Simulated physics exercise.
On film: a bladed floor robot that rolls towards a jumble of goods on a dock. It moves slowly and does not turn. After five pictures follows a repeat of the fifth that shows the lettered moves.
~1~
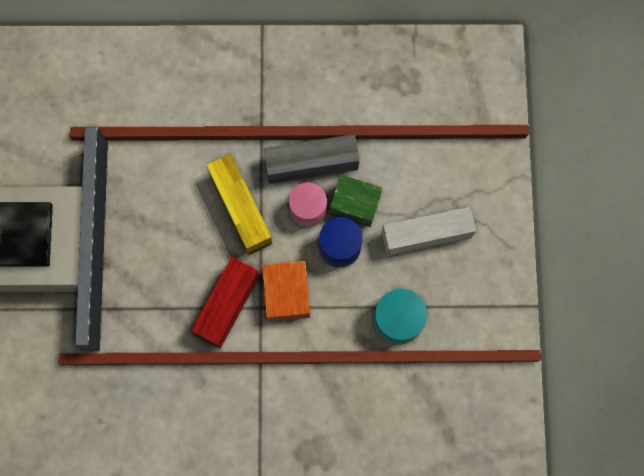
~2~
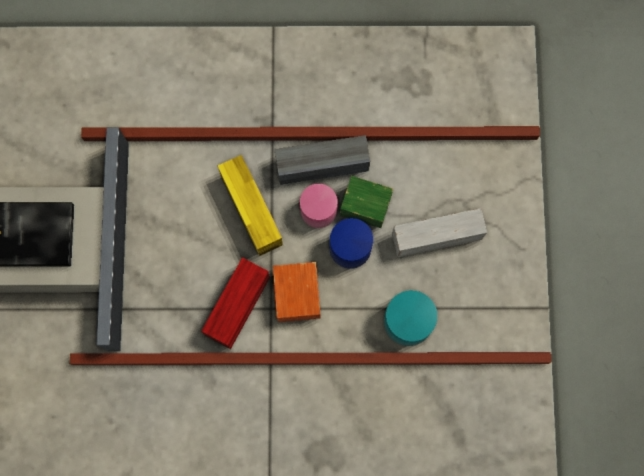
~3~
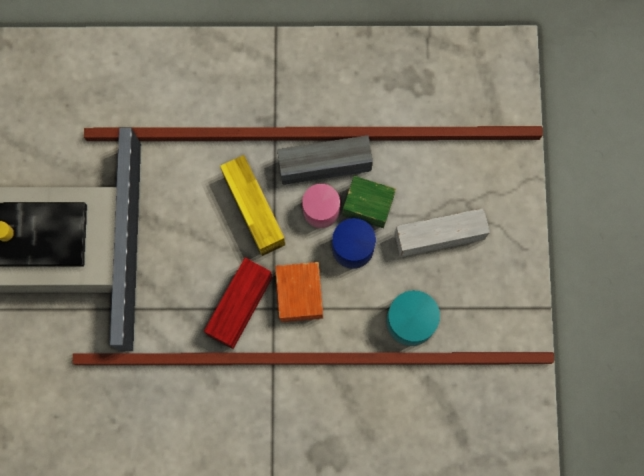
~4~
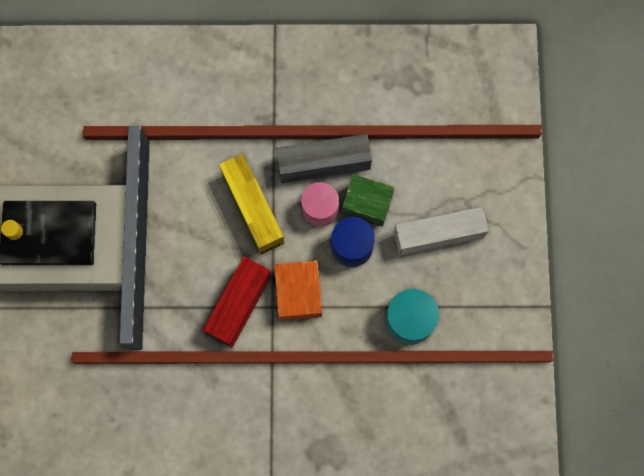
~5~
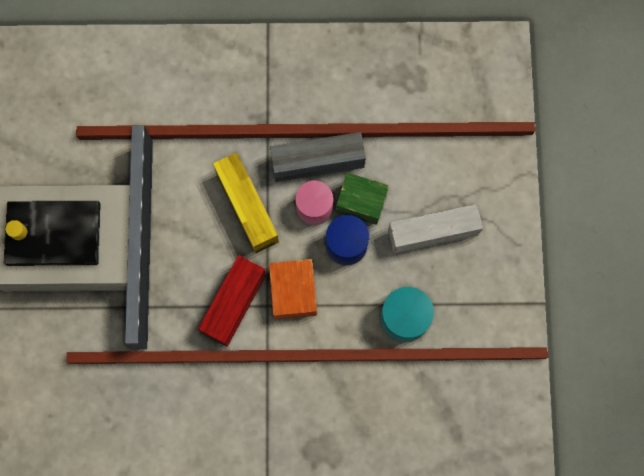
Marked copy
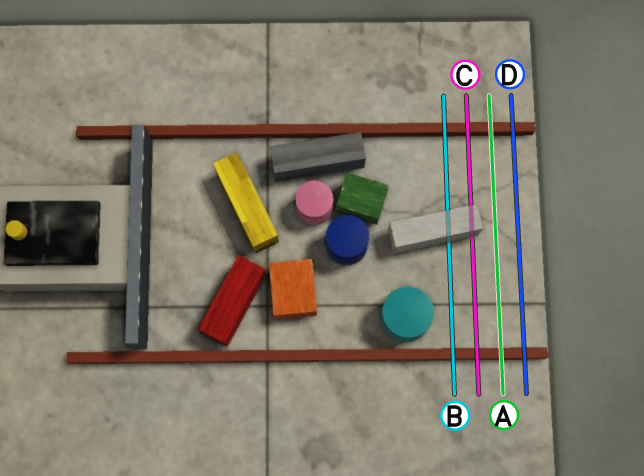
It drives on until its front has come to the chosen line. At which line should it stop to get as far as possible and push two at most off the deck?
At B, and not beyond.
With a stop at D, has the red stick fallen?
No.
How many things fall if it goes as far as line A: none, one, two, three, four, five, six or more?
Six or more.
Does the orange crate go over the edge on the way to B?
No.
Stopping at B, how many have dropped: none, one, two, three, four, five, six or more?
Two.
On the marked copy, A at (496, 240); B at (449, 241); C at (472, 240); D at (519, 240).
With B. Early on, robot (173, 232); grey stick (329, 158); red stick (272, 300).
Further on, robot (286, 230); white bar (475, 221); turquoise canister (466, 314).
At the end, robot (374, 230); white bar over the edge; turquoise canister over the edge; two fallen.
As for the rest, A drops seven; C drops four; D drops seven.
